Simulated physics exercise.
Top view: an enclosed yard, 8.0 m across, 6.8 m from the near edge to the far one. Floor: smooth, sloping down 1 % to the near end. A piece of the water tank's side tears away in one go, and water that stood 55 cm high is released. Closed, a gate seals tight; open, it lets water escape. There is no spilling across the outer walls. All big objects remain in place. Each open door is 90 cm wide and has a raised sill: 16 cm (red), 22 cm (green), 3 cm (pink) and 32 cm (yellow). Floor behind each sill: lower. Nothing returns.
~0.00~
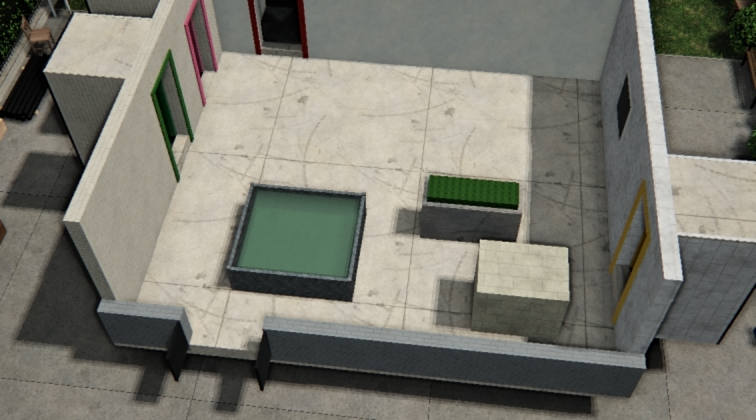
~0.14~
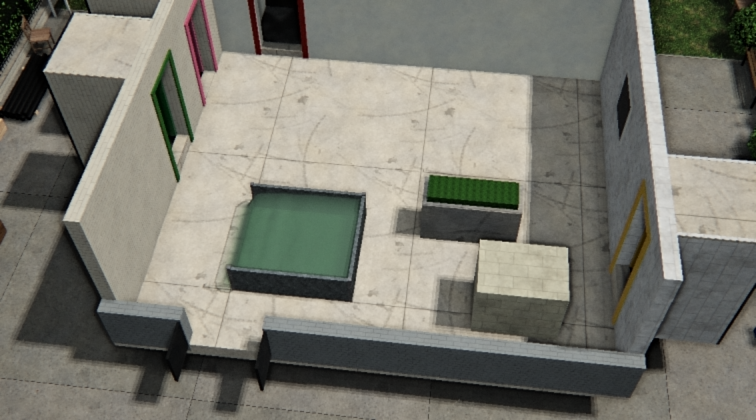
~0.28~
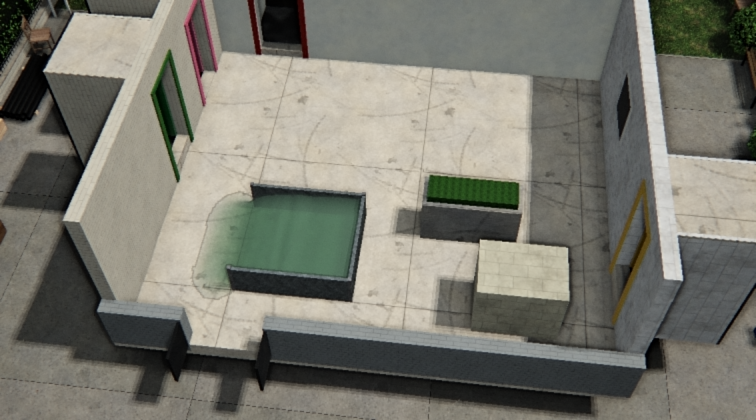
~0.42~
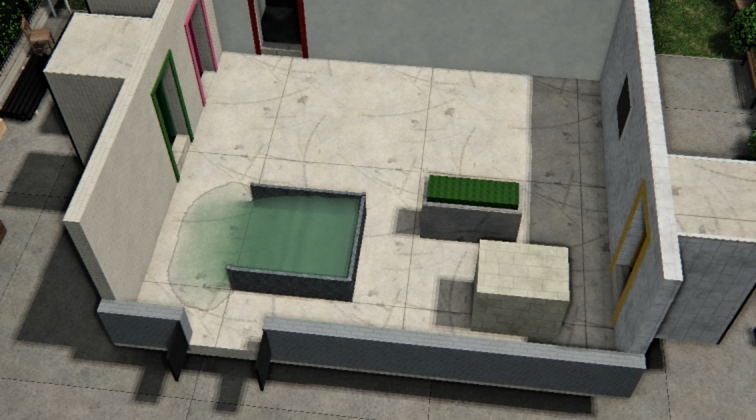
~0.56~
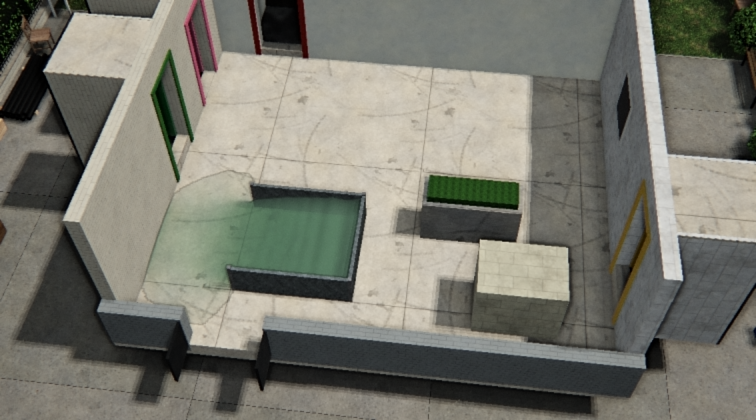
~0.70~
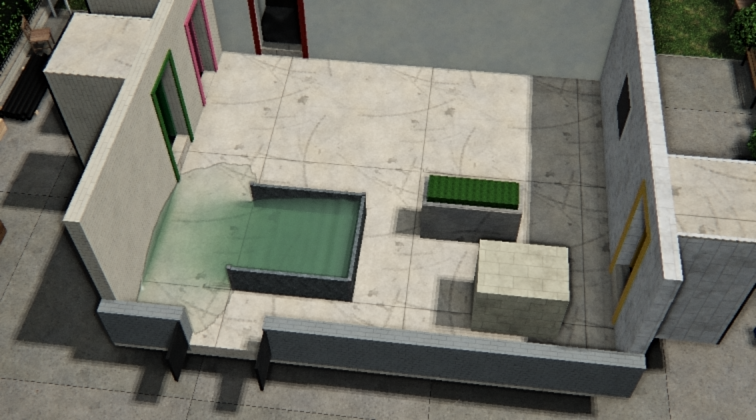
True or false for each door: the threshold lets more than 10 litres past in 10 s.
Red door false, green door false, pink door true, yellow door false.
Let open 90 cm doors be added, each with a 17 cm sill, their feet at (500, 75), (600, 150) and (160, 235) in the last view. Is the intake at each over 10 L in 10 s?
In sequence the answers are less than that, less than that and more than that.
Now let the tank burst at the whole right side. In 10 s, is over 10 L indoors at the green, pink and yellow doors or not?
Result: Green limit not passed, pink limit not passed, yellow limit not passed.
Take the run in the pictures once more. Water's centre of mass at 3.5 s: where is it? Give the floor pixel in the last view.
The water is centred near (238, 221).
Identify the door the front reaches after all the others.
The yellow door.
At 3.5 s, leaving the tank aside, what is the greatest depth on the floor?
It gets to some 24 cm.
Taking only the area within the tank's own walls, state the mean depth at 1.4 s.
Mean depth: About 29 cm.
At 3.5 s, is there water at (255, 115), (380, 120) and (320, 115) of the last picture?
Well, the first is drenched, the next untouched by it, the last drenched.
After 1.4 s water covers 10 % of the floor and is deepest (40 cm) near (130, 324); red door not reached, green door 14 cm at the sill, 0 L in, pink door not reached, yellow door not reached.
After 2.2 s water covers 20 % of the floor and is deepest (42 cm) near (133, 315); red door not reached, green door 16 cm at the sill, 0 L in, pink door 4 cm at the sill, 0 L in, yellow door not reached.
After 3.5 s water covers 35 % of the floor and is deepest (24 cm) near (130, 324); red door 15 cm at the sill, 0 L in, green door 10 cm at the sill, 0 L in, pink door 4 cm at the sill, 1 L in, yellow door not reached.
After 6.0 s water covers 60 % of the floor and is deepest (16 cm) near (602, 374); red door 7 cm at the sill, 0 L in, green door 5 cm at the sill, 0 L in, pink door 5 cm at the sill, 9 L in, yellow door 3 cm at the sill, 0 L in.
After 10.0 s water covers 95 % of the floor and is deepest (6 cm) near (583, 189); red door 3 cm at the sill, 0 L in, green door 3 cm at the sill, 0 L in, pink door 4 cm at the sill, 30 L in, yellow door 3 cm at the sill, 0 L in.
